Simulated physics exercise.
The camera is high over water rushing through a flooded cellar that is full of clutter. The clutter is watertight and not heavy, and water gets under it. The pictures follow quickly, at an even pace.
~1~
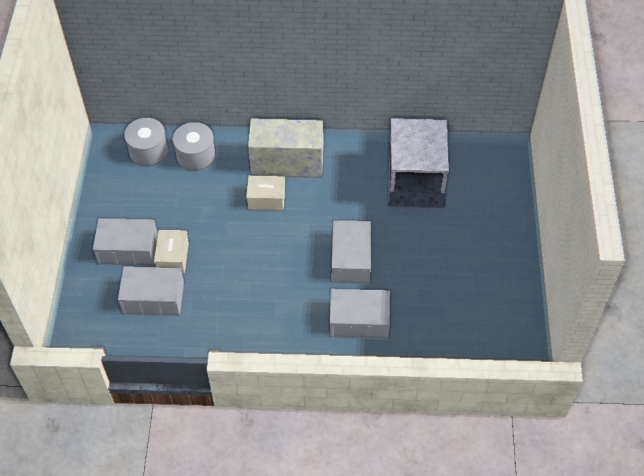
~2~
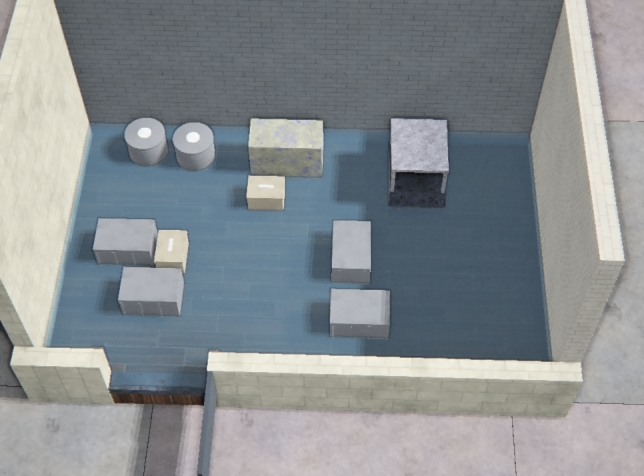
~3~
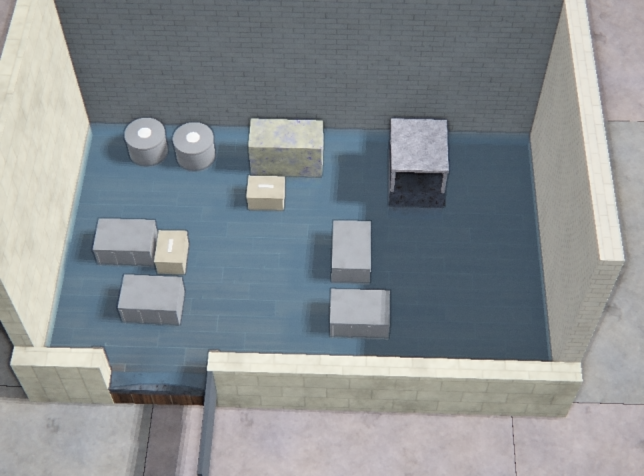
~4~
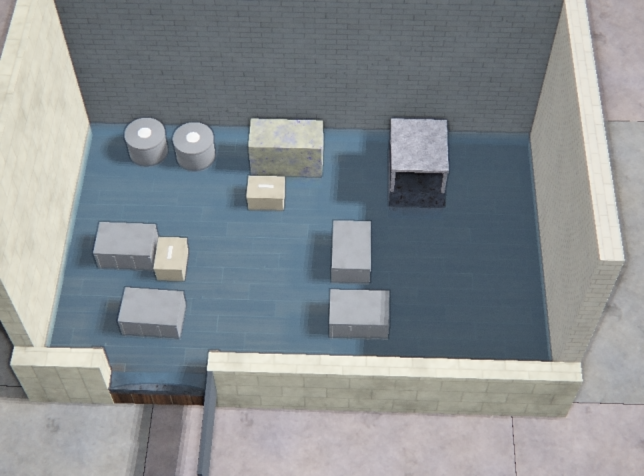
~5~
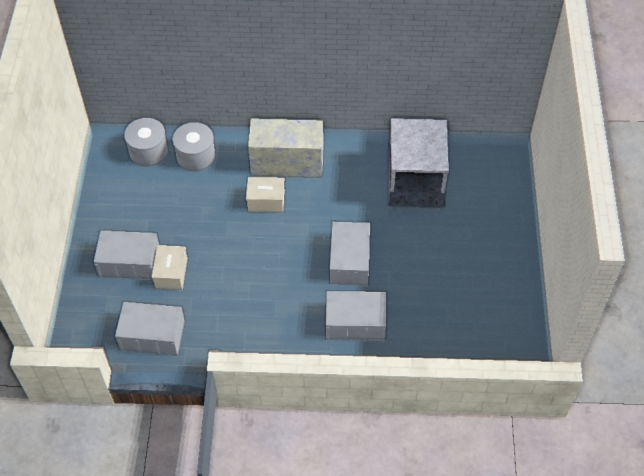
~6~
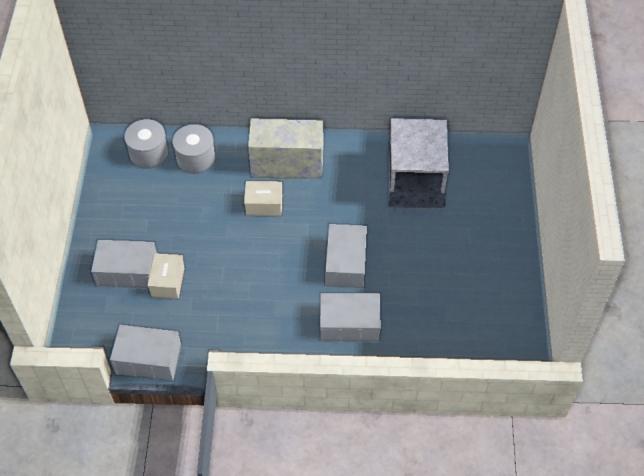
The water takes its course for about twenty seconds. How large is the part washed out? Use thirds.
Share: Two thirds or above.
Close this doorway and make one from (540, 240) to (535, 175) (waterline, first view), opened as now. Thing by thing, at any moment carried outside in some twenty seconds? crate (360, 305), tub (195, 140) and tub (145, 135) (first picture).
In turn: Out, no, no.
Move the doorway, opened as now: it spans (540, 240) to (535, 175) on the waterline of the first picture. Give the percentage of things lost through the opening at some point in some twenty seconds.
Close to 20 %.
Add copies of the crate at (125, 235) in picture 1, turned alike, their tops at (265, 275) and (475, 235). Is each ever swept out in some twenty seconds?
In that order: Gone, still in.
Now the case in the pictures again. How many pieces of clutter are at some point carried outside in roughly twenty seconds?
The number is 6.
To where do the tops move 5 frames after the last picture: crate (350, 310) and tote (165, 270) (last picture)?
Roughly at (308, 317) and (150, 336).
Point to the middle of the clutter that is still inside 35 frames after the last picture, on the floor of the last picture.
Roughly at (137, 261).
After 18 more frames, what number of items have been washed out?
4 of them.
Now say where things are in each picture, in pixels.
In the first frame, a crate at (150, 284), afloat; a tote at (171, 246), afloat; 0 of 8 have shifted.
In the second frame, a crate at (150, 284) floats; a tote at (171, 246) floats; 0 of 8 have shifted.
In the third frame, a crate at (150, 292) floats, close to its start; a tote at (171, 246) floats; 1 of 8 have shifted.
In the fourth frame, a crate at (151, 306) floats, close to its start; a tote at (170, 253) floats, close to its start; 2 of 8 have shifted.
In the fifth frame, a crate at (149, 322) floats, a stride from its start; a tote at (169, 262) floats, close to its start; 3 of 8 have shifted.
In the sixth frame, a crate at (144, 346), afloat, a stride from its start; a tote at (165, 270), afloat, close to its start; 6 of 8 have shifted.
A moment on, 1 of 8 are out; 7 afloat.
Next, 4 of 8 are out; 4 afloat.
Later, 5 of 8 are out; 3 afloat.
In the end, 6 of 8 are out; 2 afloat.
